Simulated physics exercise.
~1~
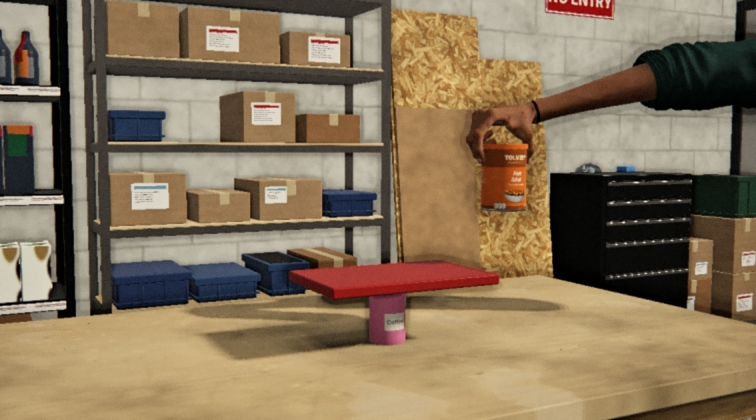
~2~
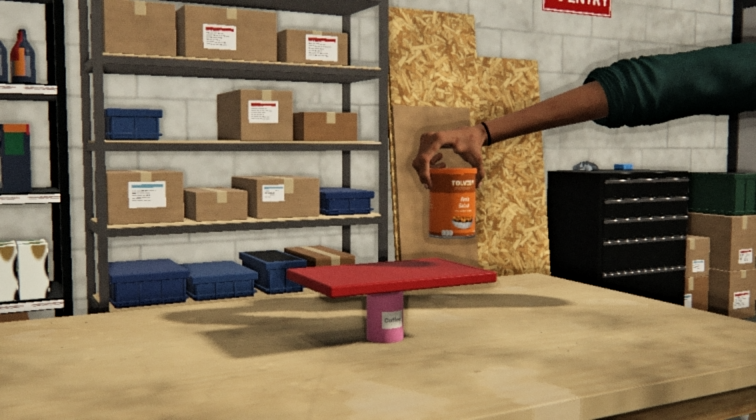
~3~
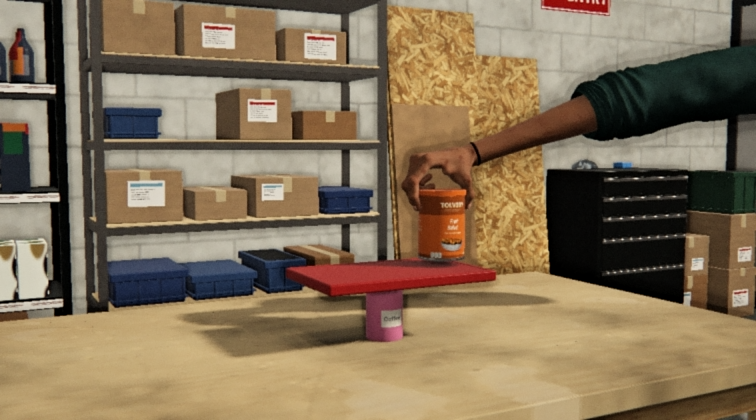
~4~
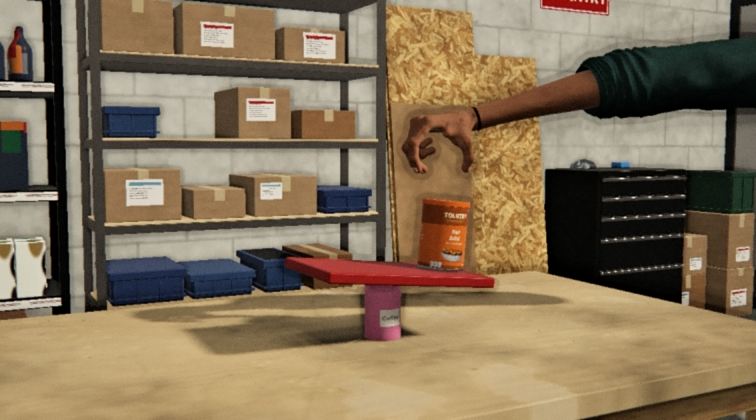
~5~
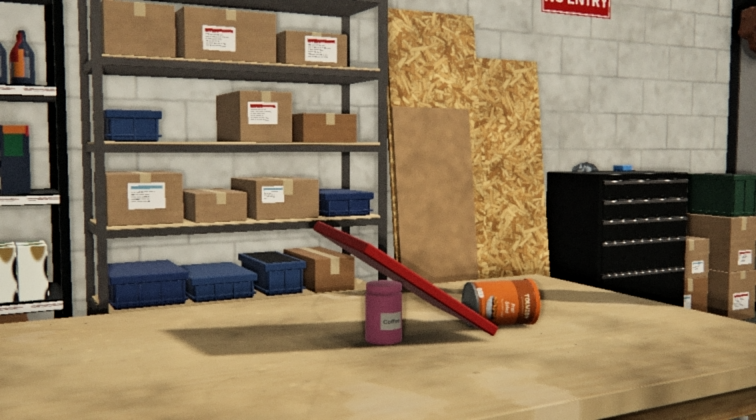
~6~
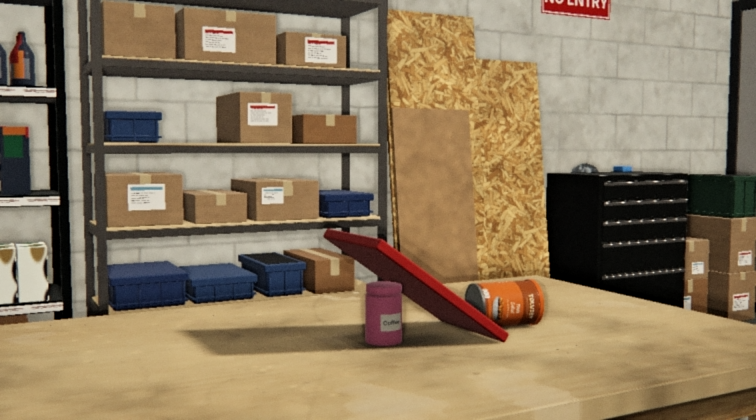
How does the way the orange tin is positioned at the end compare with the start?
At the start the orange tin is upright in the hand, and at the end it lies on its side on the table.
